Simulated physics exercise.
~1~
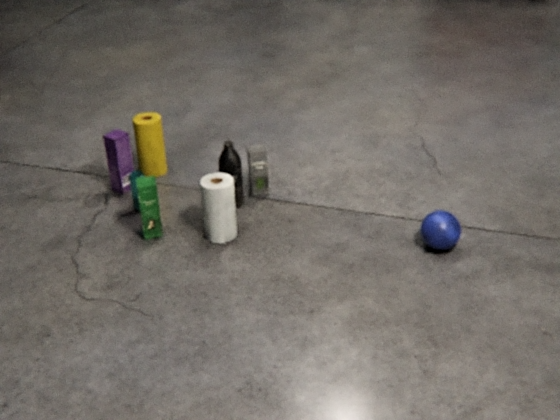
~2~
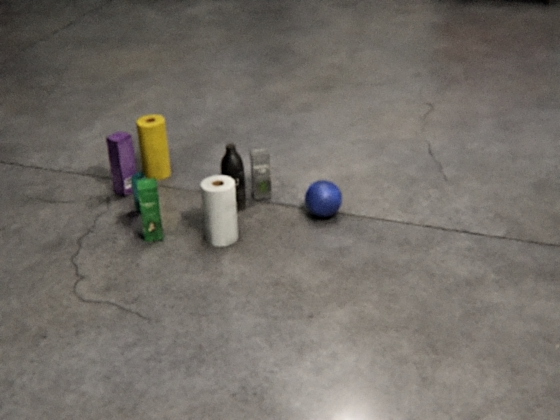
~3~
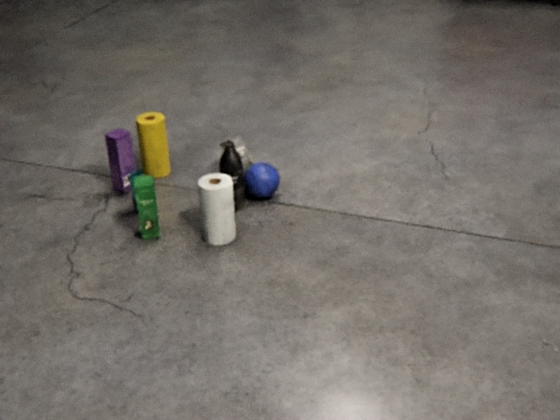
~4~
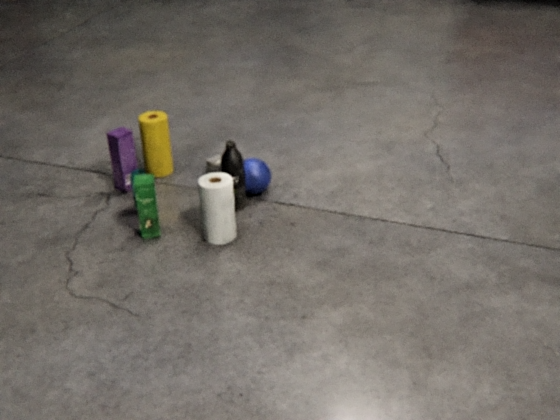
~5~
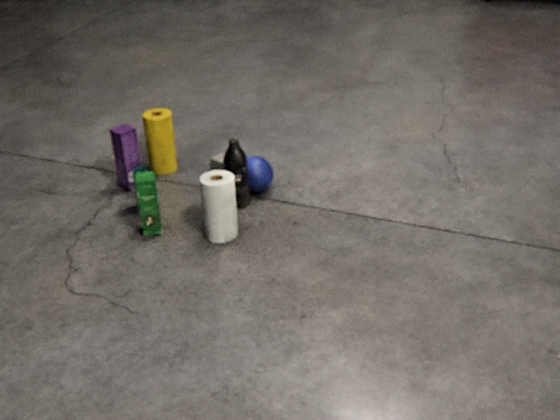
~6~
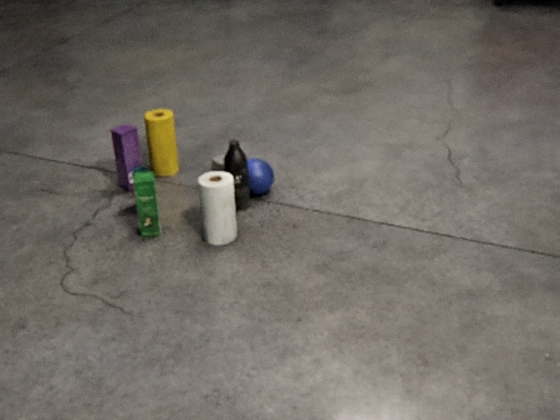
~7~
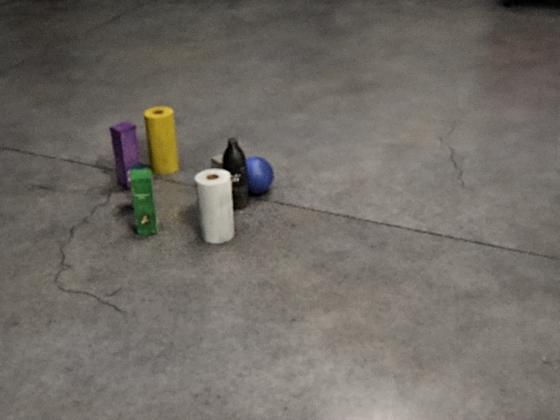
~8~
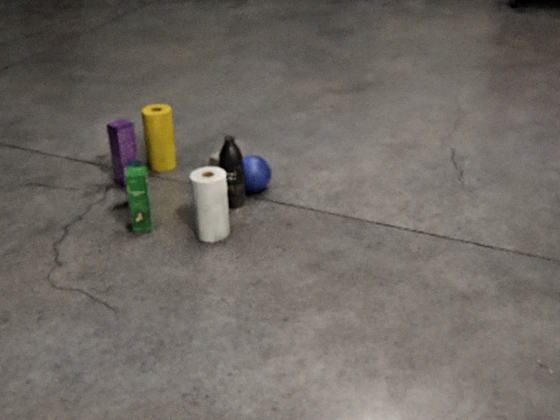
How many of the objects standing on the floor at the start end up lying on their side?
One of them does. The grey carton is knocked over by the blue ball and ends on its side, partly hidden behind the black bottle.
